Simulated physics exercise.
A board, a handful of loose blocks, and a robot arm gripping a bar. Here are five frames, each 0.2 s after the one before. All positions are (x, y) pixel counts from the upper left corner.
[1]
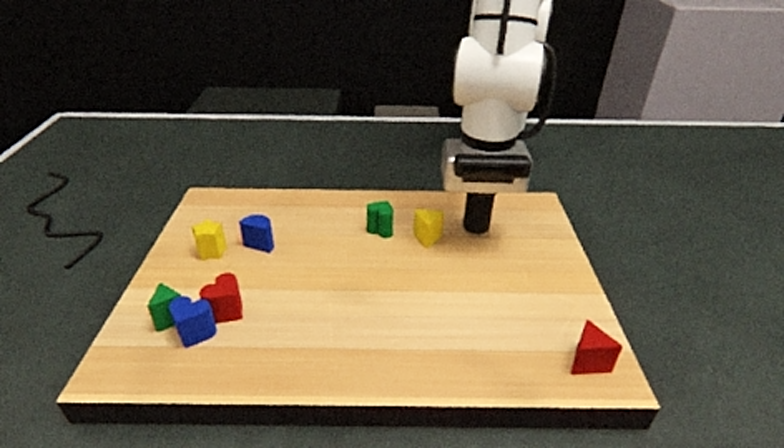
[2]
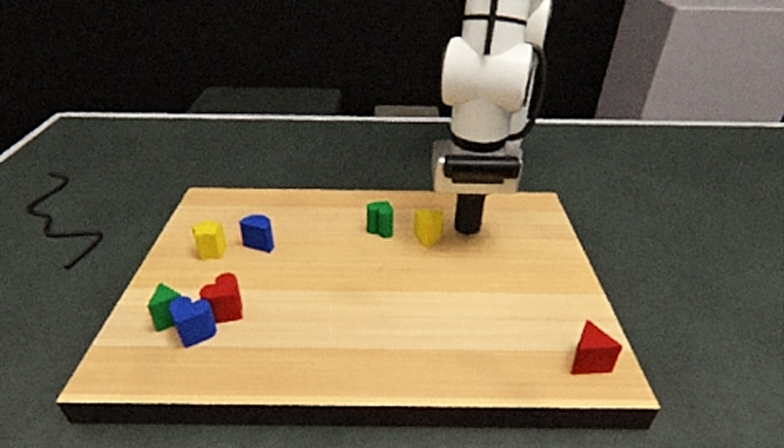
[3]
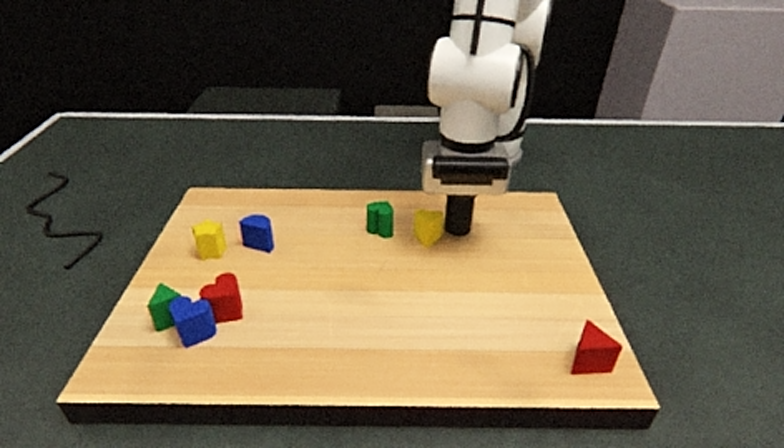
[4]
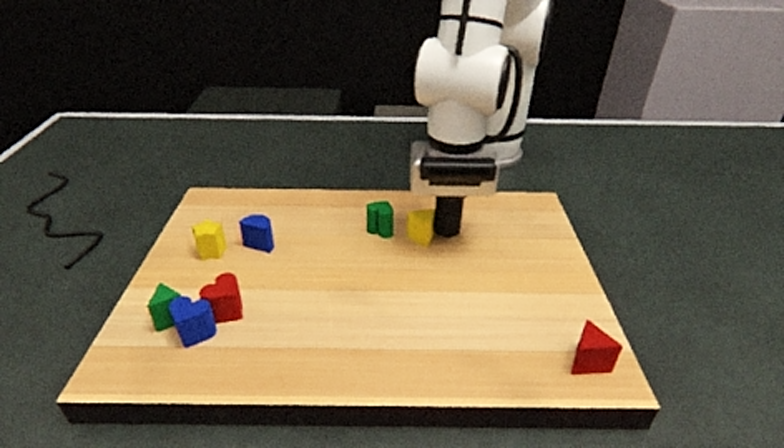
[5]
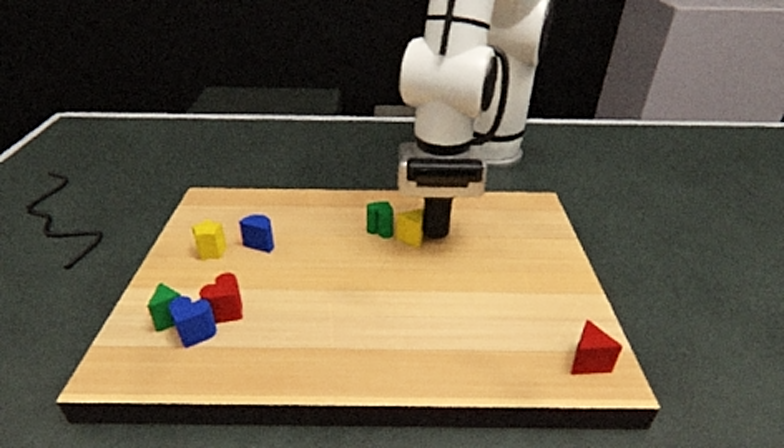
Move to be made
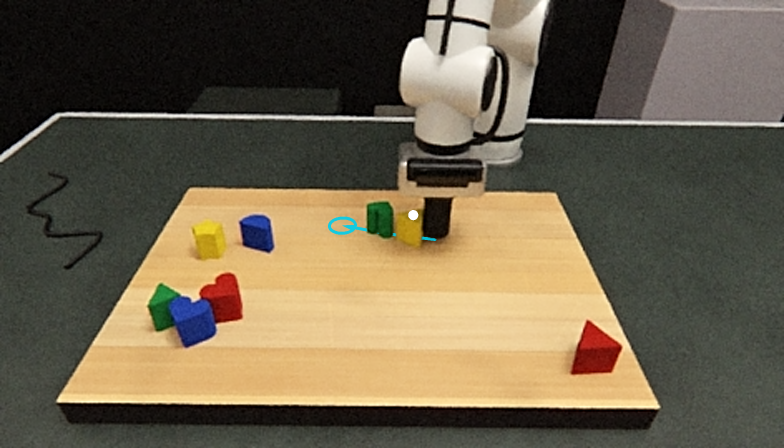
Robot arm moving its dark bar left across a wooden board, then pushing a yellow block left toward a green block.
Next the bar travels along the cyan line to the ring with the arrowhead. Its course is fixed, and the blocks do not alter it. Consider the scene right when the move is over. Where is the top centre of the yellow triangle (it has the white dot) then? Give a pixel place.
The spot you're after is about (359, 219) in the image.
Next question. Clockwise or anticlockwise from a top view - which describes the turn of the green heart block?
It rotates clockwise.
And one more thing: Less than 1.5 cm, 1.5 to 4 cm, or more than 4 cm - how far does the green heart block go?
That block covers upwards of 4 cm.
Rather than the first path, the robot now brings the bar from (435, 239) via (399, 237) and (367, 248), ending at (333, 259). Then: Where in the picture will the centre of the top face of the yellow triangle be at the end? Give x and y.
It sits at (306, 236).
The line goes from (435, 239) over (388, 234) to (343, 225); the dot is on the yellow triangle.
On the path given first. One third of the way, bar at (403, 227); green heart block at (372, 206), turned 50° clockwise; yellow triangle at (382, 217), turned 35° anticlockwise.
Two thirds of the way, bar at (372, 222); green heart block at (345, 203), turned 70° clockwise; yellow triangle at (360, 219), turned 85° anticlockwise.
At the end, bar at (342, 217); green heart block at (315, 200), turned 55° clockwise; yellow triangle at (359, 219), turned 85° anticlockwise.
